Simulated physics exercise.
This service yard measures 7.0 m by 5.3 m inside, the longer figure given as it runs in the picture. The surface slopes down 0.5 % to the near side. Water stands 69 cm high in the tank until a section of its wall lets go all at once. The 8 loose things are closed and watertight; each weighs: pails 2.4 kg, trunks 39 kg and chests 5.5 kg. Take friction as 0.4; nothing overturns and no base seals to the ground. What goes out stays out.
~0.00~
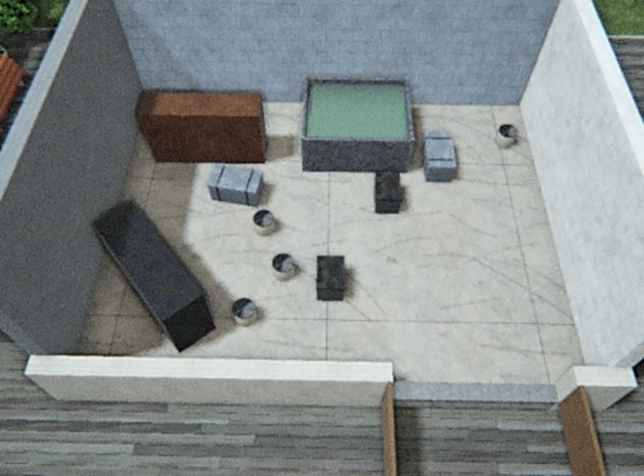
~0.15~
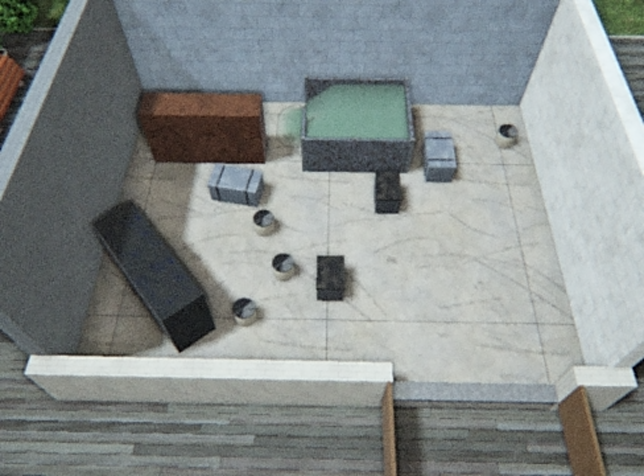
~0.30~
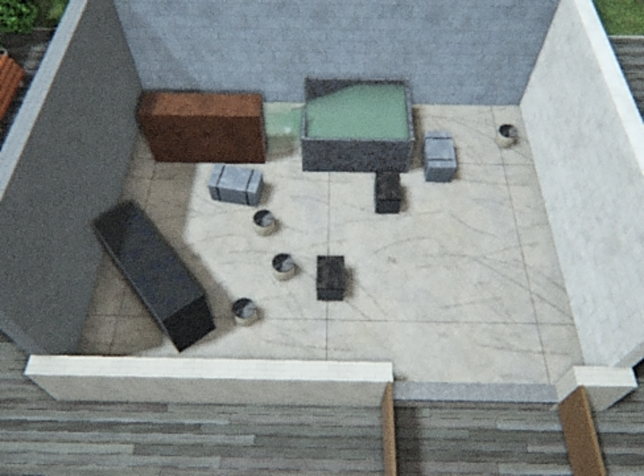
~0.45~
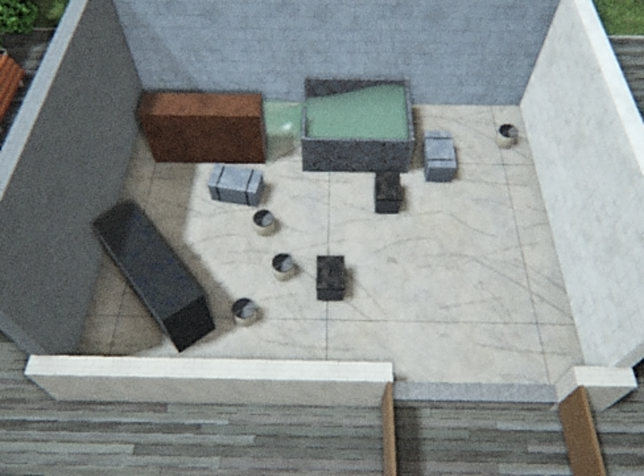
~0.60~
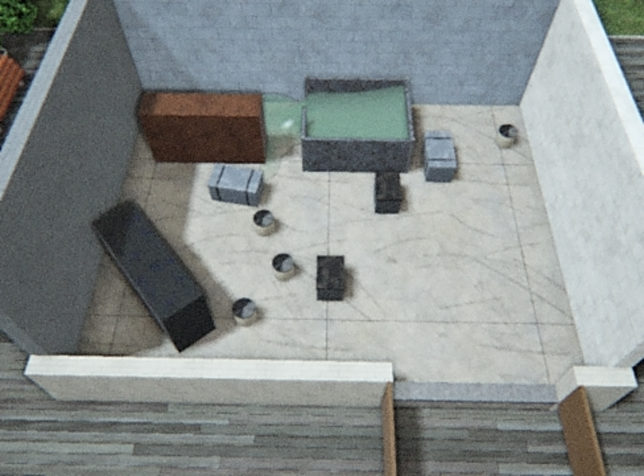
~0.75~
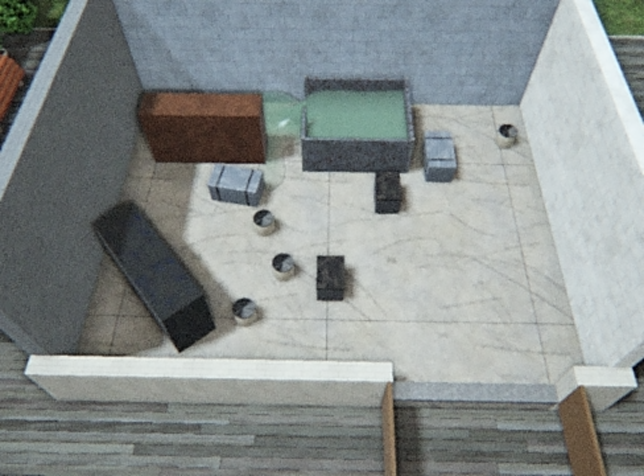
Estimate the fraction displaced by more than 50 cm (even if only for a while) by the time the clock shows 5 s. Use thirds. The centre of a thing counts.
It is under a third.
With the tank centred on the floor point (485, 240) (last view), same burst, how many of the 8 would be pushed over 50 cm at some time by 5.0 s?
Then 6.
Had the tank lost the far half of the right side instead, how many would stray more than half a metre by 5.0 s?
In that case 1 of them.
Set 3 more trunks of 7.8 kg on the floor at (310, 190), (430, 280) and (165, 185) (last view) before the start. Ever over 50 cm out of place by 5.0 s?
In that order: Less, less, past it.
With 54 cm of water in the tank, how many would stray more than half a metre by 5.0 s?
In that case 1 of them.
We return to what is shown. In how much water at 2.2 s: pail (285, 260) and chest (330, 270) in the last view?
About 0 and 0 cm.
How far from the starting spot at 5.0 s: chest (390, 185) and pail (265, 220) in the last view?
In that order: 0 cm, 0 cm.
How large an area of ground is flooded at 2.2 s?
Roughly 10.5 m2.
After 1.1 s 0 of 8 are over 50 cm from their spots; 0 afloat.
After 2.2 s 0 of 8 are over 50 cm from their spots; 0 afloat.
After 3.5 s 0 of 8 are over 50 cm from their spots; 0 afloat.
After 5.0 s 1 of 8 are over 50 cm from their spots, and 1 have been at some point; 2 afloat.
